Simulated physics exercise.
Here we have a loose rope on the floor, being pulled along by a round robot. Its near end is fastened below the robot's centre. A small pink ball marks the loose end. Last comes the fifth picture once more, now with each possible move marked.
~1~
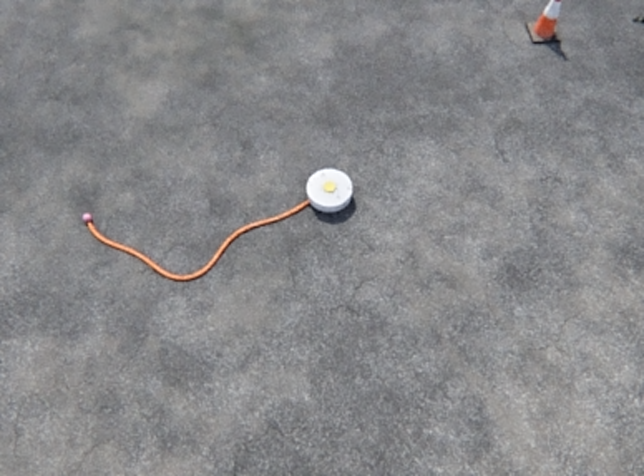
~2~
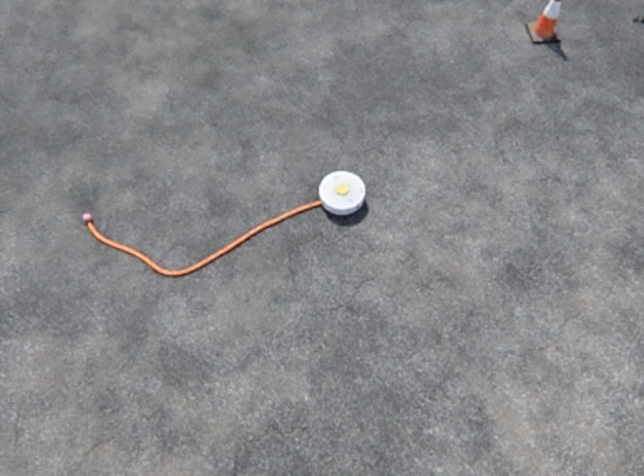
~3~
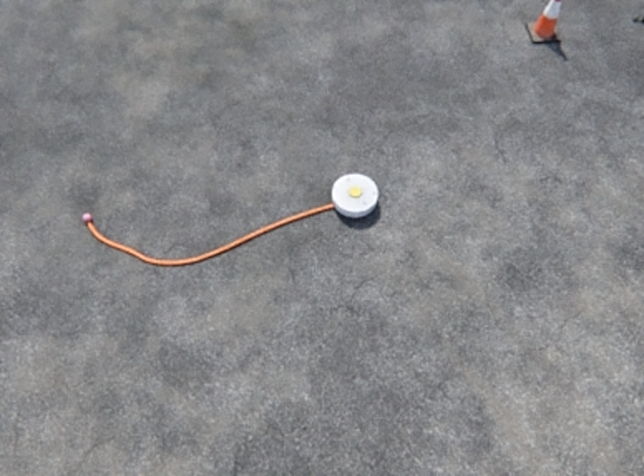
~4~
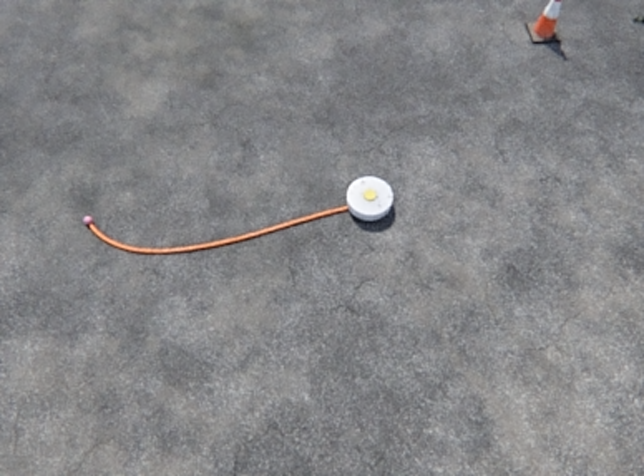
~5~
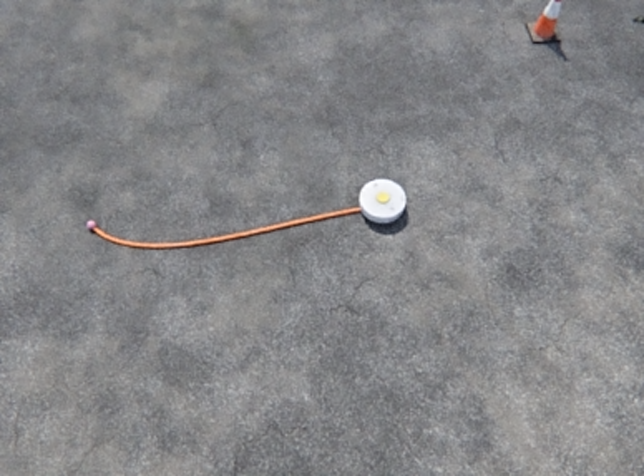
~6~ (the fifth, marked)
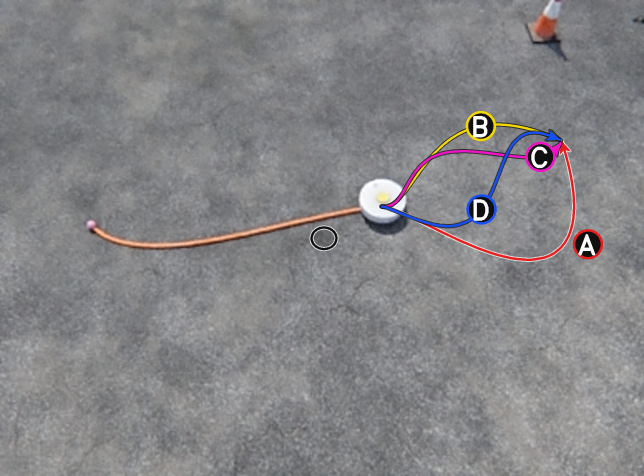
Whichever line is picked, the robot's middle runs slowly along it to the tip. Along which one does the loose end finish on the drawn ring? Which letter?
A.
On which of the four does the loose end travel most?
A.
On the marked copy, A from (381, 206) via (544, 258) to (561, 140); B from (381, 206) via (451, 138) to (561, 140); C from (381, 206) via (462, 151) to (561, 143); D from (381, 206) via (491, 194) to (560, 140); the ring at (324, 238).
With A. Early on, robot (498, 251), middle of the rope (340, 236), free end (190, 233).
Further on, robot (577, 203), middle of the rope (435, 243), free end (285, 235).
At the end, robot (564, 136), middle of the rope (467, 215), free end (325, 237); the free end is on the ring.
As for the rest, B leaves the free end at (299, 198); C leaves the free end at (298, 202); D leaves the free end at (305, 221).
